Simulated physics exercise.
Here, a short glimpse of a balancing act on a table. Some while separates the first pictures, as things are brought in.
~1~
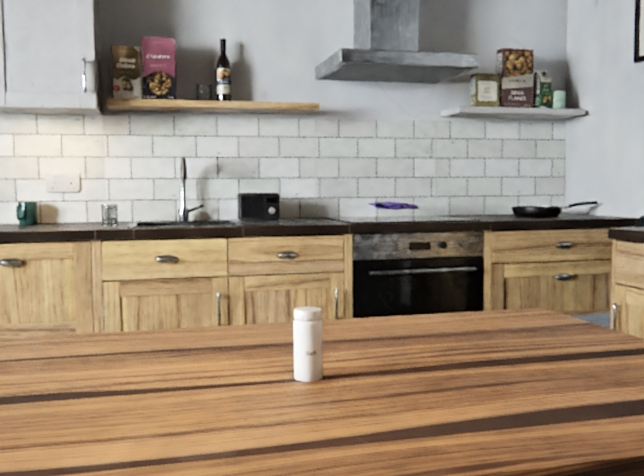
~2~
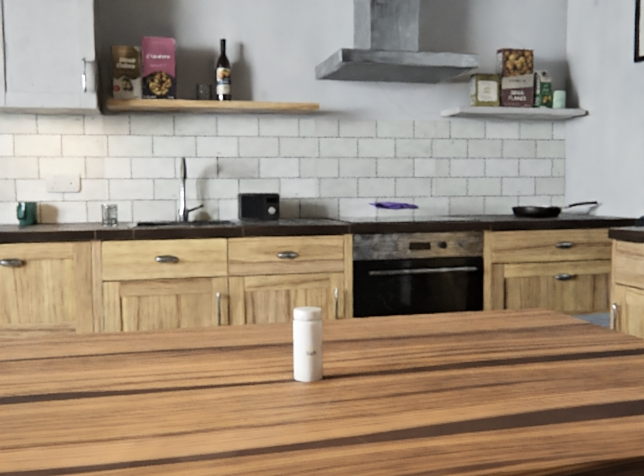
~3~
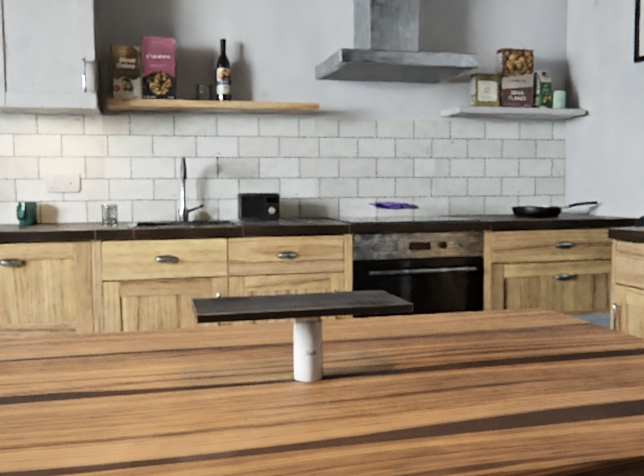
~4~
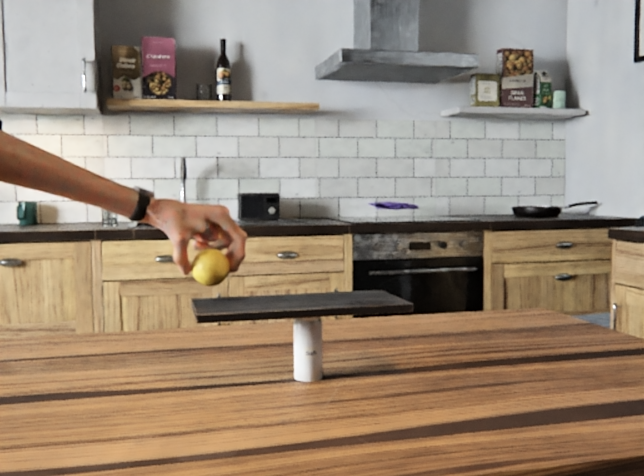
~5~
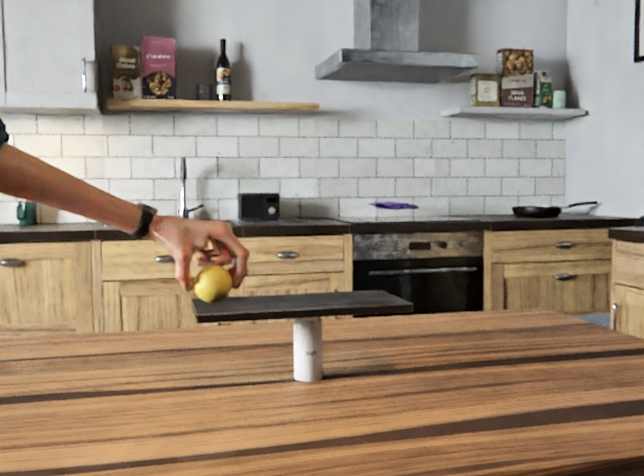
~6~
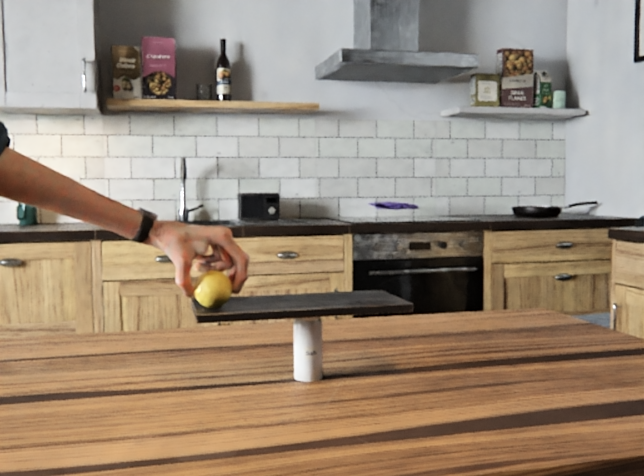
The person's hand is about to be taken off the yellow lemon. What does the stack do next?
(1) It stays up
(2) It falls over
The answer is 2.
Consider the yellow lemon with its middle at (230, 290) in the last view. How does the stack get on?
Outcome: Collapse.
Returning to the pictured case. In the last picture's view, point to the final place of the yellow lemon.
In the final view it sits at roughly (169, 376).
Then, 0.30 s later than the last frame, yellow lemon now fallen; black board tilted by 23°.
Then, 0.40 s later than the last frame, black board tilted by 43°.
Then, 0.60 s later than the last frame, black board tilted by 40°.
Then, 0.80 s later than the last frame, black board tilted by 34°.
When it is over, fallen, yellow lemon; moved from the start, black board; white shaker as before. End places, in pixels of the last picture, yellow lemon near (168, 376). The stack gives way.
